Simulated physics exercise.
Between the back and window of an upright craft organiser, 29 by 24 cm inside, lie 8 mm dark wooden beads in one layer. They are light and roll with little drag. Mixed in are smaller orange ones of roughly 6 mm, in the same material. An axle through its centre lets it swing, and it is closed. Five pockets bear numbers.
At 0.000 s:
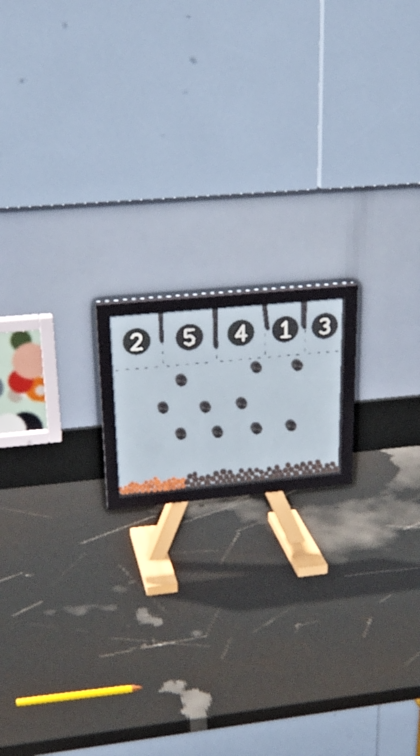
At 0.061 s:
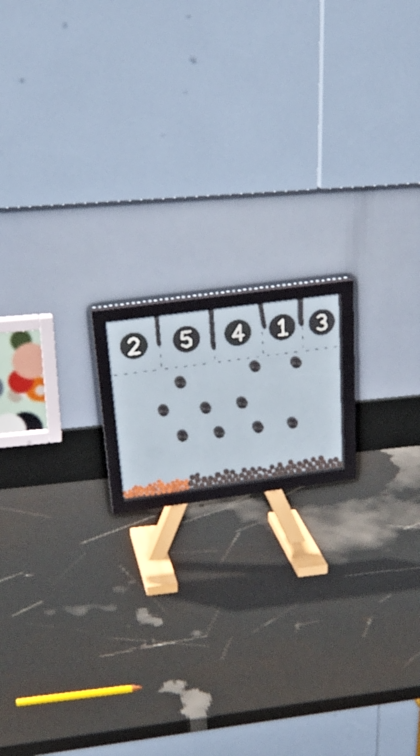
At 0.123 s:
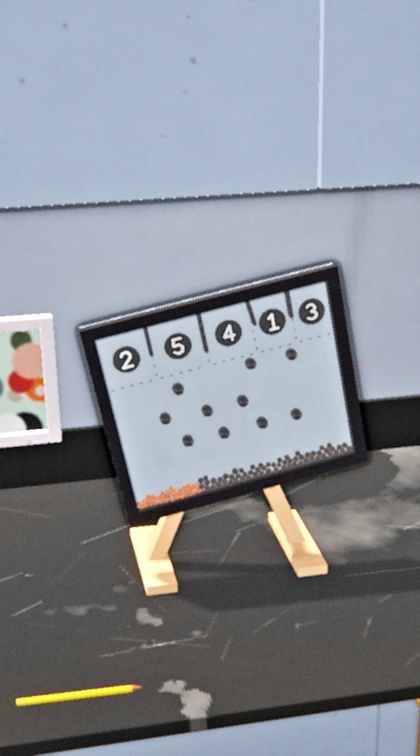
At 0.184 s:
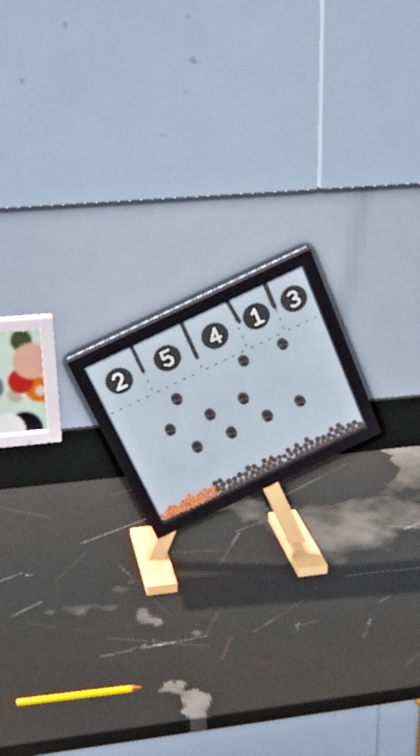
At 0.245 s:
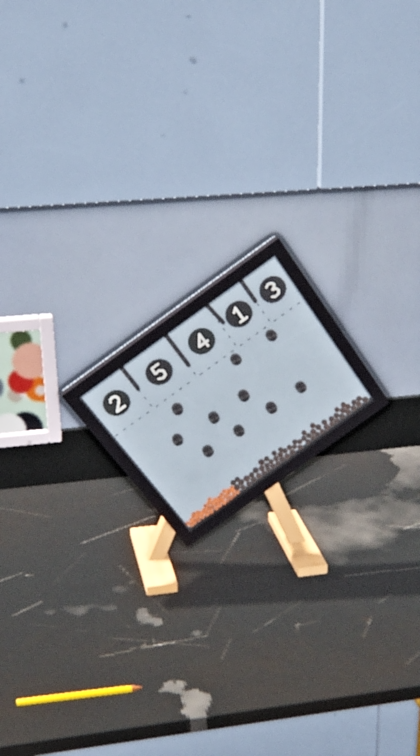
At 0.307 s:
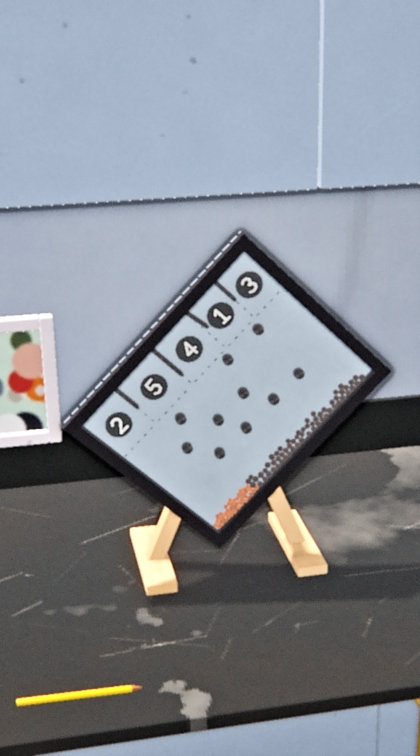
We see a dark-framed panel with five numbered pockets along its top, on wooden feet, turning steadily anticlockwise from level to a steep slant, while the dark and orange beads inside stay gathered along its lower edge.
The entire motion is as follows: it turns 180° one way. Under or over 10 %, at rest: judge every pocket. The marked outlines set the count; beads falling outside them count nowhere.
No. 1: Under; 2: Over; 3: Under; 4: Under; 5: Over.
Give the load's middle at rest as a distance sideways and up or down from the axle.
The middle sits around 11 cm right of it and 9 cm below it.
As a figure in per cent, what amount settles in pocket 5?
Something like 25 per cent finishes there.
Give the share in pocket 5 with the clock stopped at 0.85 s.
0 %.
After 0.58 s, it stands 97° anticlockwise; nothing in the marked areas.
After 0.85 s, it stands 148° anticlockwise; no. 2, 45 %.
After 1.09 s, it stands 180° anticlockwise; no. 2, 75 %, no. 5, 10 %.
All still by 1.9 s, it stands 180° anticlockwise; no. 1, 0 %, no. 2, 70 %, no. 3, 0 %, no. 4, 0 %, no. 5, 25 %, elsewhere 10 %.
